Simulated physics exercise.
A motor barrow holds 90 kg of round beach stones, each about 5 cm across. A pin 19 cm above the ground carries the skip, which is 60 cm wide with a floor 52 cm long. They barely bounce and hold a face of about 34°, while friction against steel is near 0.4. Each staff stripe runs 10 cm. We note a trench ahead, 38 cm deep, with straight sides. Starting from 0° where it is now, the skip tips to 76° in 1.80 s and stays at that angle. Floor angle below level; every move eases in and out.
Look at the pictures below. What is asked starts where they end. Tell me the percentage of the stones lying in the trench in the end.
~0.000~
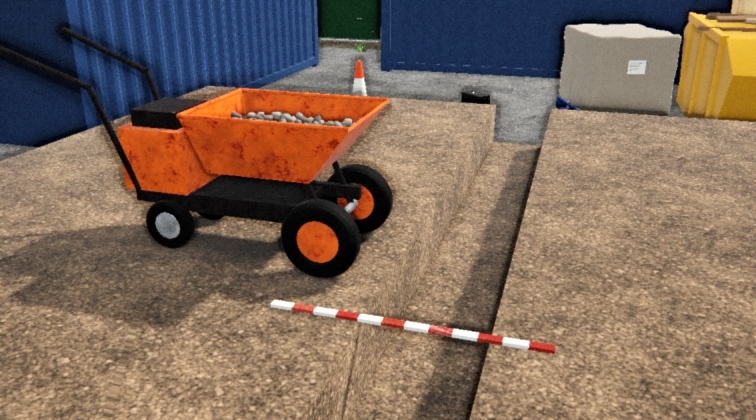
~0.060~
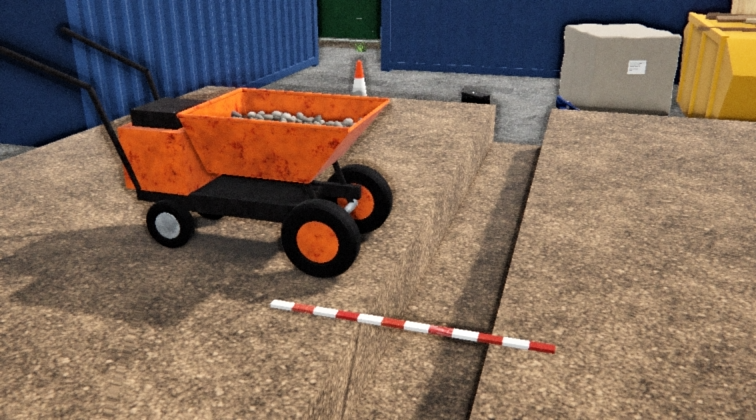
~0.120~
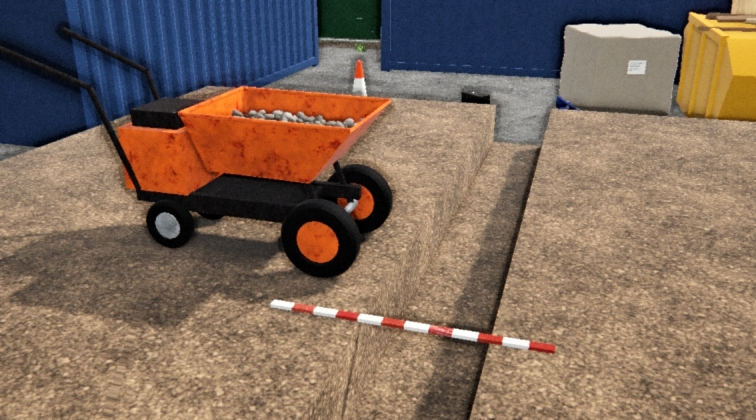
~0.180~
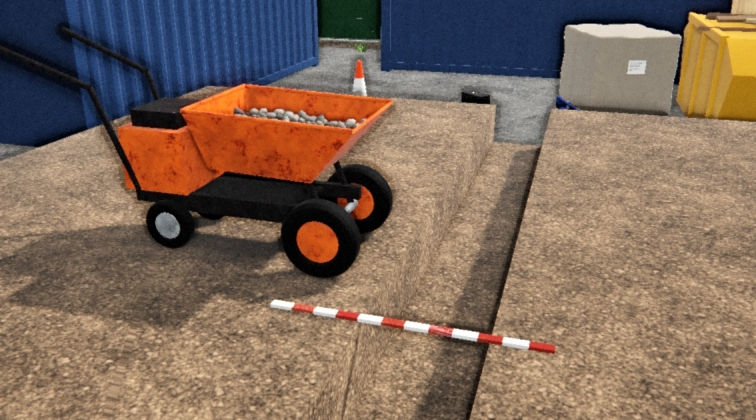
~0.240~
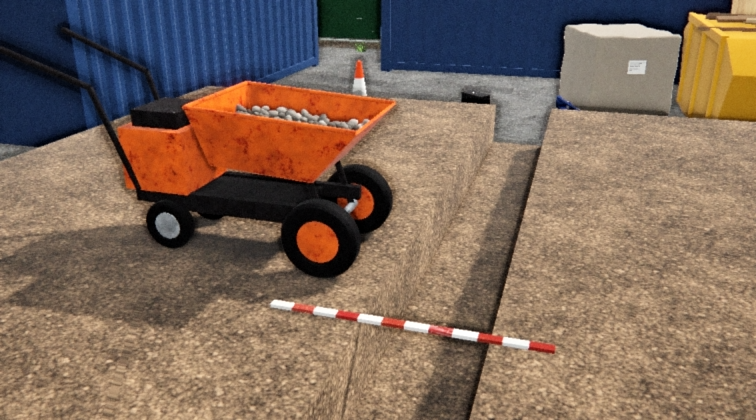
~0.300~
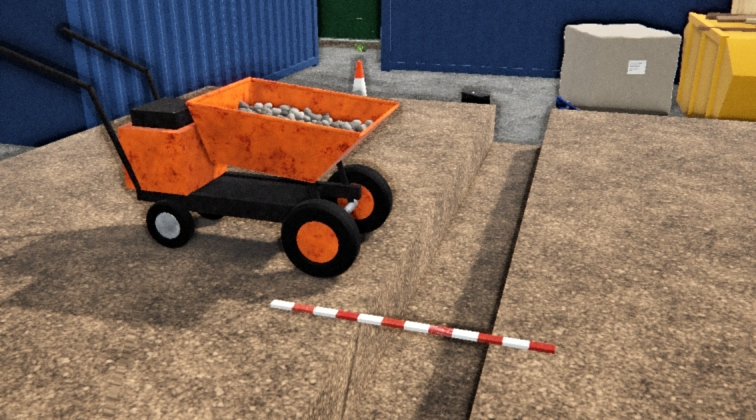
Close to 84 %.
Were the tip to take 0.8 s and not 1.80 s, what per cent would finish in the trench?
My guess is near 65 percent.
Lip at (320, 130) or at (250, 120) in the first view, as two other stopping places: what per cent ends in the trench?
Near 100 per cent from the first place, 80 from the second.
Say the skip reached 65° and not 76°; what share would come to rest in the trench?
In that case some 85 per cent.
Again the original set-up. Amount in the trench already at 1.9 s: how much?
Some 65 per cent.
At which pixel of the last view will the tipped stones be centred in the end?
Middle at around (475, 329), I'd say.
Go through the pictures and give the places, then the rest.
In the first picture, lip at (349, 130), floor tilted 0°, highest stones at (301, 122).
In the second picture, the skip is at 0°, its lip at (349, 130); the top of the load is at (292, 121); the stones move at 0.1 m/s on average.
In the third picture, lip at (351, 131), floor tilted 1°, highest stones at (286, 119); the stones move at 0.1 m/s on average.
In the fourth picture, the skip is at 2°, its lip at (353, 132); the top of the load is at (280, 117); the stones move at 0.2 m/s on average.
In the fifth picture, the skip is at 4°, its lip at (356, 133); the top of the load is at (271, 114); the stones move at 0.3 m/s on average.
In the sixth picture, lip at (360, 135), floor tilted 6°, highest stones at (265, 112); the stones move at 0.3 m/s on average.
After 1.4 s the floor is at 64°; 97 % in the skip, 3 % in the trench; the foremost stones are at (468, 223).
After 1.9 s the floor is at 76°; 20 % in the skip, 64 % in the trench, 15 % past the trench; the foremost stones are at (605, 283).
After 2.2 s the floor is at 76°; 2 % in the skip, 81 % in the trench, 16 % past the trench; the foremost stones are at (651, 280).
After 4.2 s the floor is at 76°; 0 % in the skip, 84 % in the trench, 16 % past the trench; the foremost stones are at (661, 280).
